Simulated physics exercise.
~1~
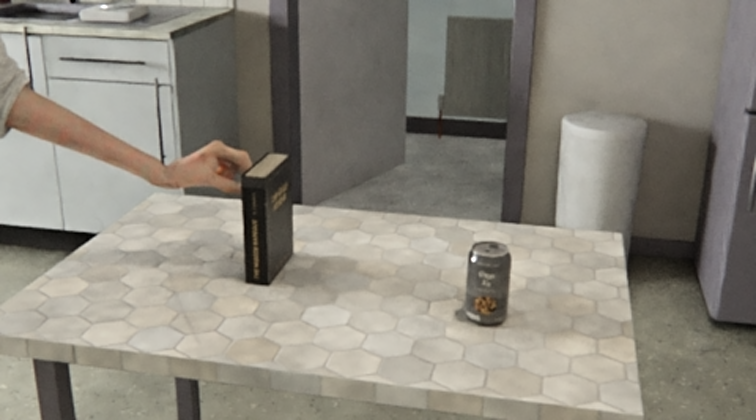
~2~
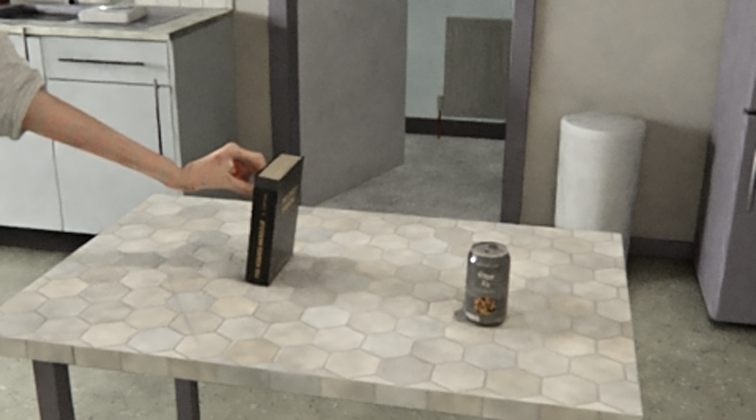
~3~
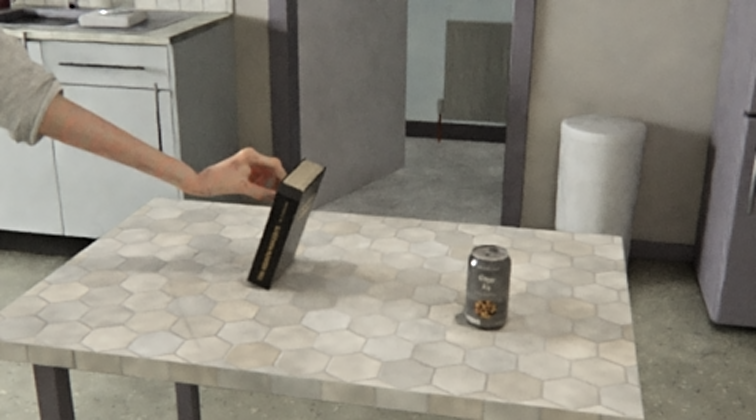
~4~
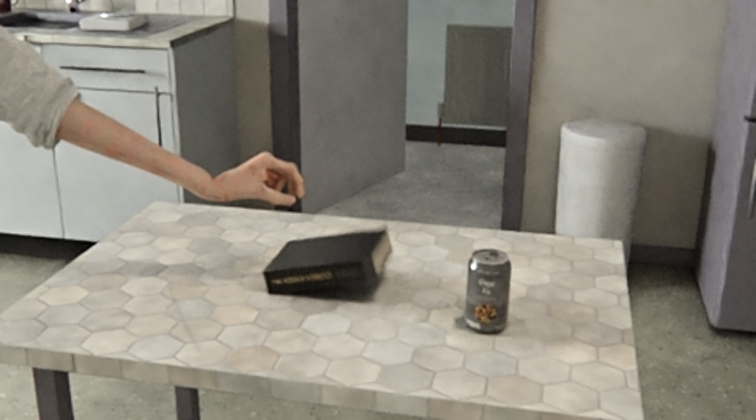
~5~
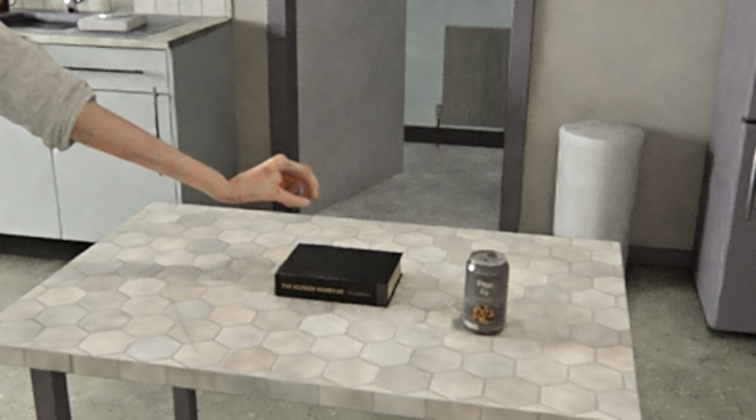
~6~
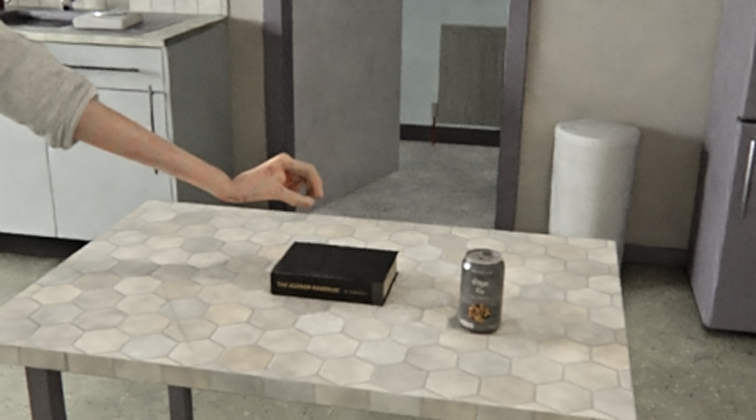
A thick black book stands upright on a pale, hexagon-tiled table, with a grey can to its right and a hand reaching in from the left to touch its upper edge. The fingers push the book to the right, and it begins to lean. It tilts further as the hand follows, then tips past its balance and drops onto its side, while the hand stays in the air behind it. The book settles flat, its spine facing the viewer, just short of the can. The can remains standing, and the hand hovers above the table as the view sways slightly.
